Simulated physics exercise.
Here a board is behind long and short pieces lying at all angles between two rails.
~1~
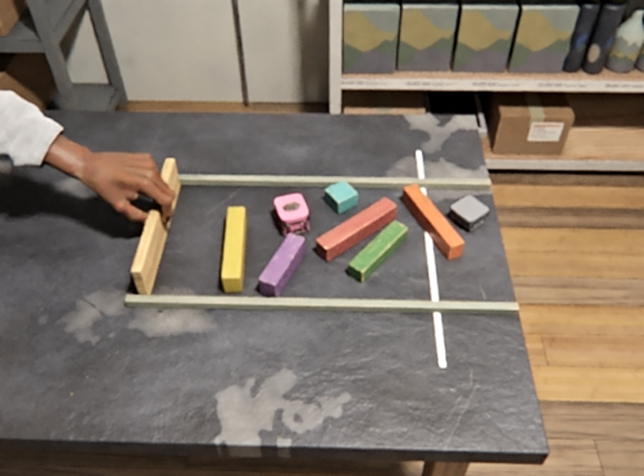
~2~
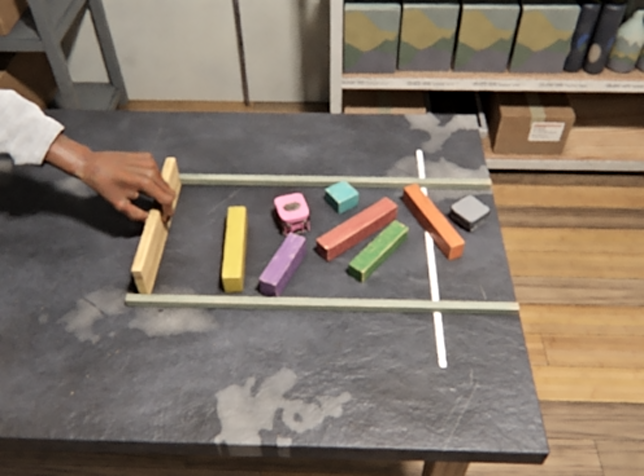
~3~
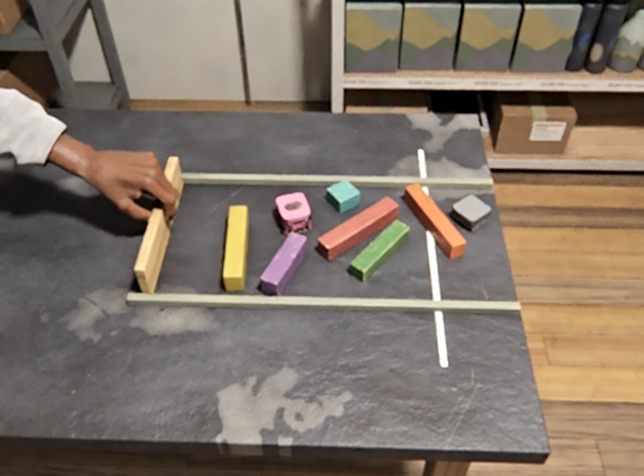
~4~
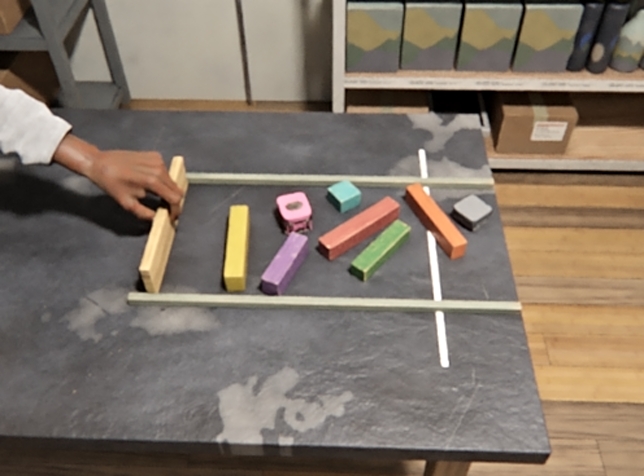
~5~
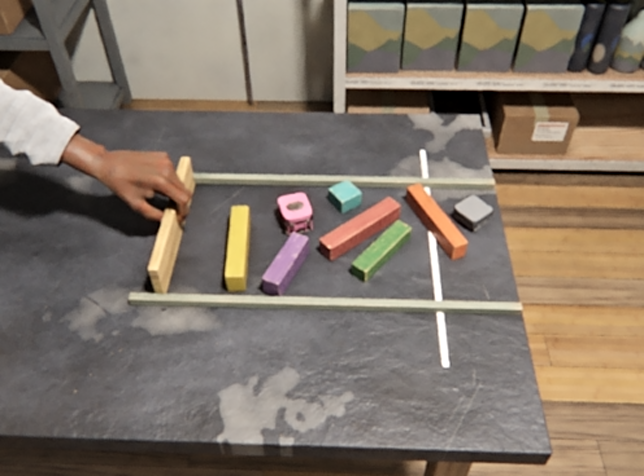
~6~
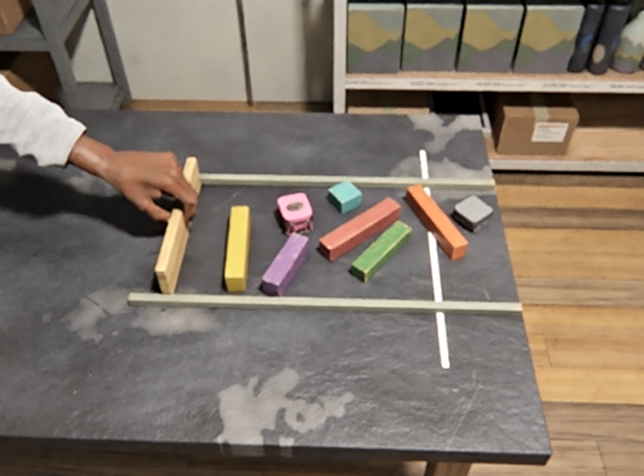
At the start, a hand holds a wooden board upright at the left end of two pale rails on a dark table, with colourful blocks and a pink case lying at various angles between them. The hand then slides the board slightly right, narrowing the gap to the yellow bar, while the pieces stay almost still.
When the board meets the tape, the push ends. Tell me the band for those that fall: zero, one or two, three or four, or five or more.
Count: One or two.
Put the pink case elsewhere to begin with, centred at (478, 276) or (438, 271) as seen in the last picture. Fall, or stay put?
The pink case: Plunges, then plunges.
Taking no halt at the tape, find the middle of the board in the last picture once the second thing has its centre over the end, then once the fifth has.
First: Around (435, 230). Next: Around (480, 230).
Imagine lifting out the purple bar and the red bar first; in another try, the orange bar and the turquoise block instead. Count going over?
First 0, then 0.
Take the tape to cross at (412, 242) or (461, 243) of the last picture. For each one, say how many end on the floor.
Counts per try: 0; 3.
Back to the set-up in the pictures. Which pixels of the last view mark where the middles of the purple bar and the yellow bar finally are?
Going in order: First (465, 272), then (444, 253).
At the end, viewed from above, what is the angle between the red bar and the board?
The angle is about 0 degrees.
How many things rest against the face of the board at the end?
3 touch it.
Soon after, none off yet; grey case at rest near (472, 215); orange bar at rest near (435, 221); green bar at rest near (382, 251).
After that, none off yet; grey case at rest near (472, 215); orange bar at rest near (438, 220); green bar displaced a little near (395, 255).
And then, none off yet; grey case displaced a little near (485, 214); orange bar displaced a little near (466, 218); green bar displaced about its own width near (462, 259).
In the end, the number that fall off is one or two; gone, grey case.
